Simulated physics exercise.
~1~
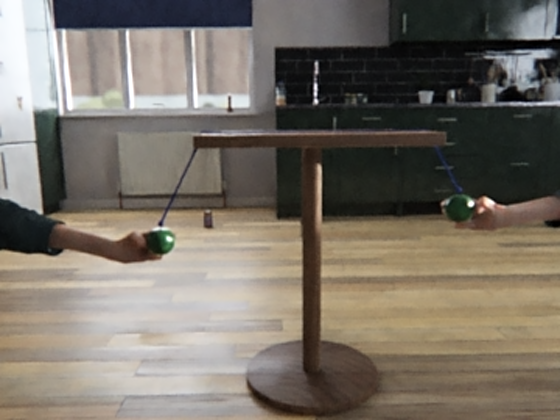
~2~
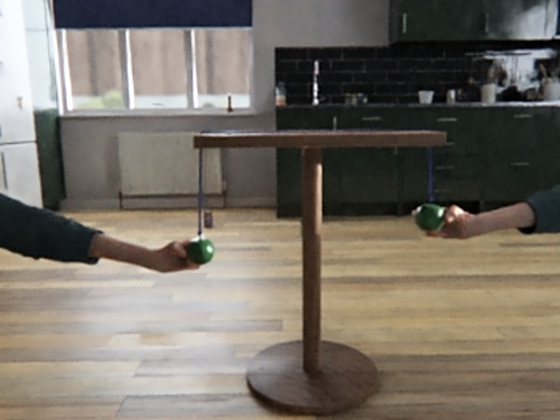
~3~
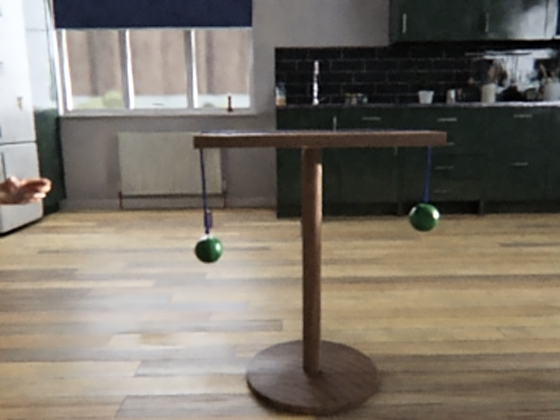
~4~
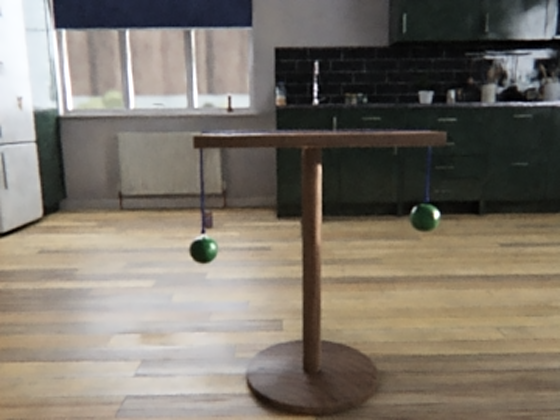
We see two green balls on a string draped over a wooden stand in a kitchen, a hand holding each. The hands bring them inward beneath the edges, let go and withdraw, and both balls stay hanging, the left lower than the right, with barely any sway.
